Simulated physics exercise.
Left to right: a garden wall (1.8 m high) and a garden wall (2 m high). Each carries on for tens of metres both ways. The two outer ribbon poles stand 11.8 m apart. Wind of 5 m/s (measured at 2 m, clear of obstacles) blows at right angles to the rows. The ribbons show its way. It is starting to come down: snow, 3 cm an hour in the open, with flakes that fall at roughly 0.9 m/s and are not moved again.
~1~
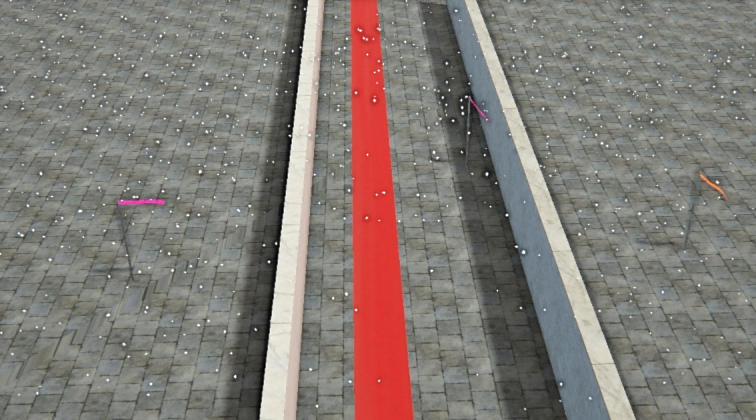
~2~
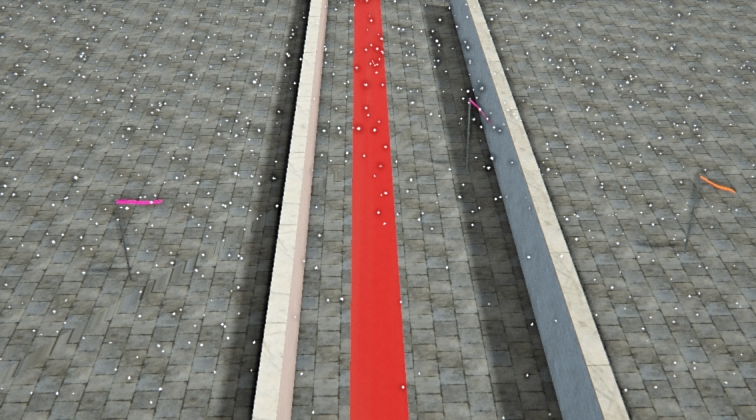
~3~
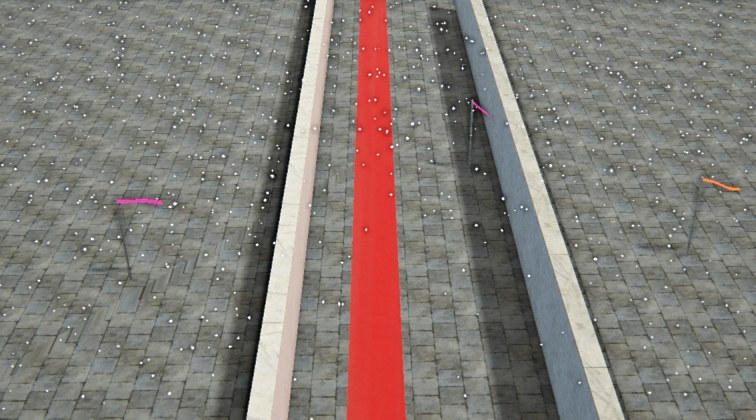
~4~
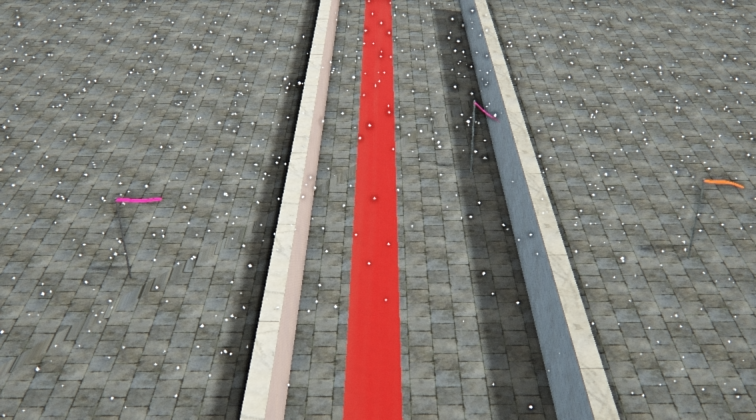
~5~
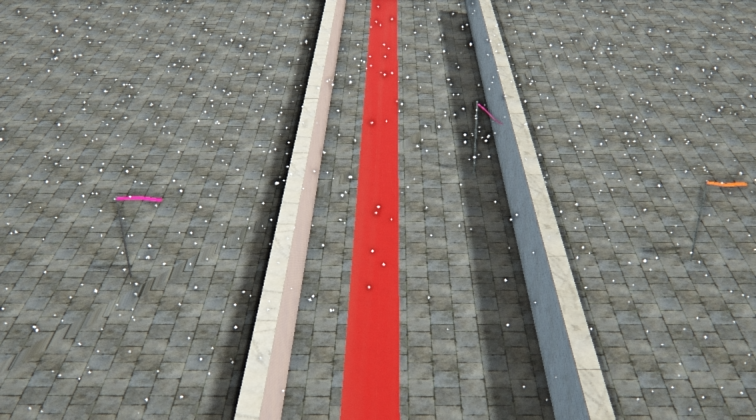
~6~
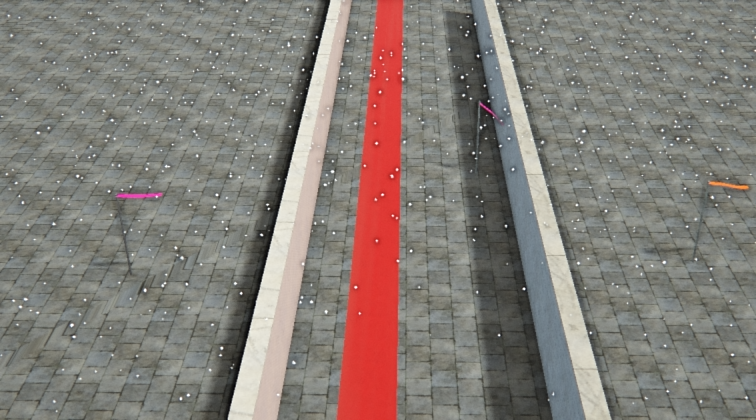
Over grey paving with two low walls, snowflakes drift while three ribbons stream rightward on poles.
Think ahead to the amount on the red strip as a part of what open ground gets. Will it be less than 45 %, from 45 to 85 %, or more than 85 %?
The amount there is not even 45 % of the open one.
10 minutes on, 1 mm on the red strip, 5 mm in the open.
30 minutes on, 2 mm on the red strip, 15 mm in the open.
60 minutes on, 4 mm on the red strip, 30 mm in the open, so the red strip has 13 % of the open amount; the left half of it has 11 %, the right half 14 %.
